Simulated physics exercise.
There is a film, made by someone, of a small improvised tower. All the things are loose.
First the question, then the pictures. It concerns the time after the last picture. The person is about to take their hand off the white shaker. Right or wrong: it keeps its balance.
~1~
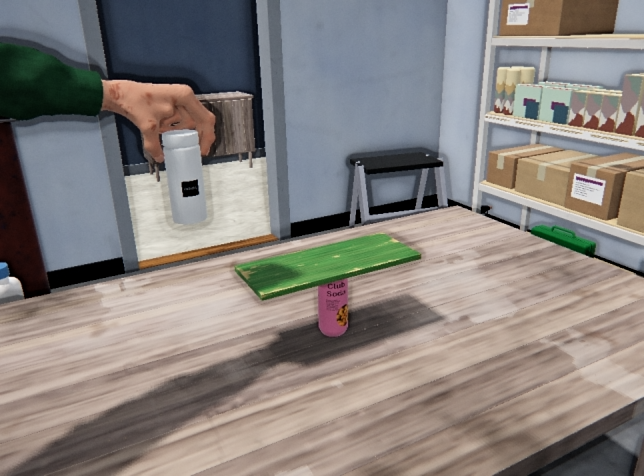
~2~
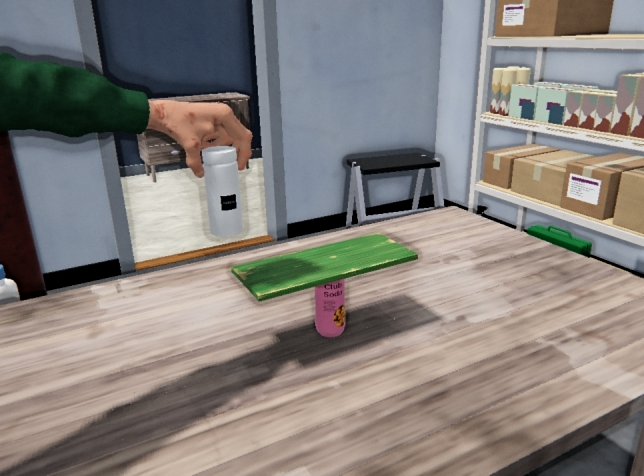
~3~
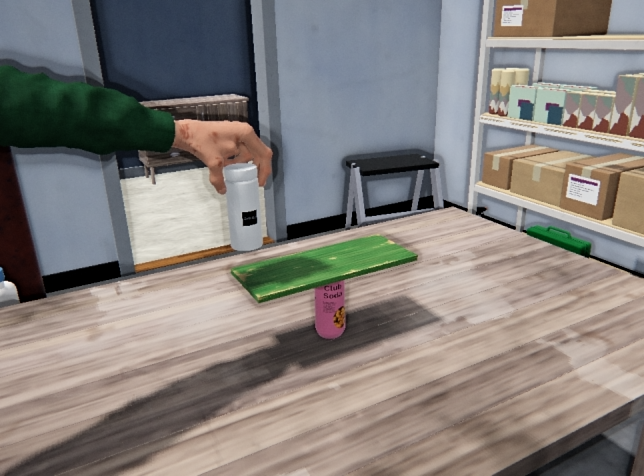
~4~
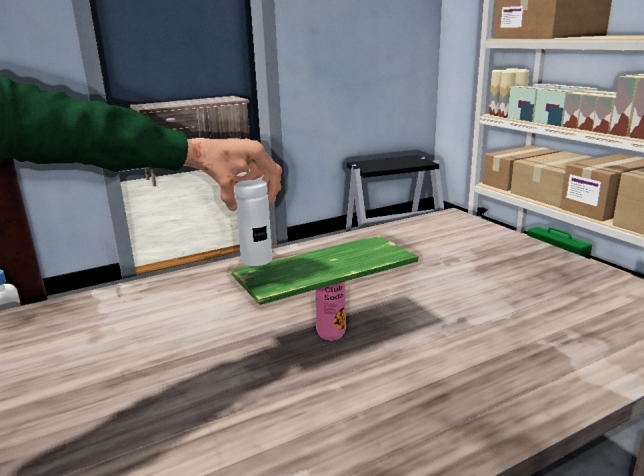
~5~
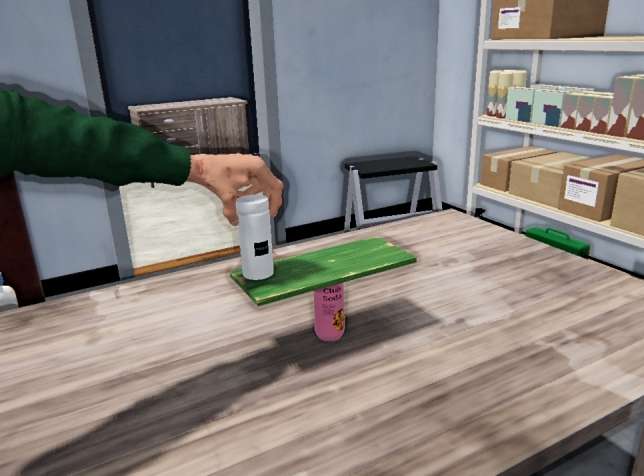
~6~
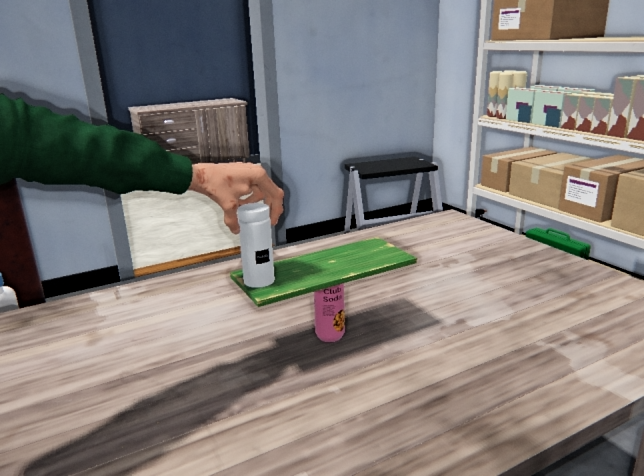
Wrong.
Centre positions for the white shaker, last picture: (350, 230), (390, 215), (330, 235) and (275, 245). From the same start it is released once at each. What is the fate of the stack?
Stands firm, topples, stands firm, topples.
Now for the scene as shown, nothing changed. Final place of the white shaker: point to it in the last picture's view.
Look near (196, 365) in the final picture.
Then, 0.40 s after the last picture, white shaker now fallen; green board tipped 64° from how it was.
Then, 1.00 s after the last picture, green board now fallen; pink can on its side.
By the end, fallen, green board, pink can and white shaker. Seen from the same camera at the end, white shaker near (196, 364). The stack comes apart.
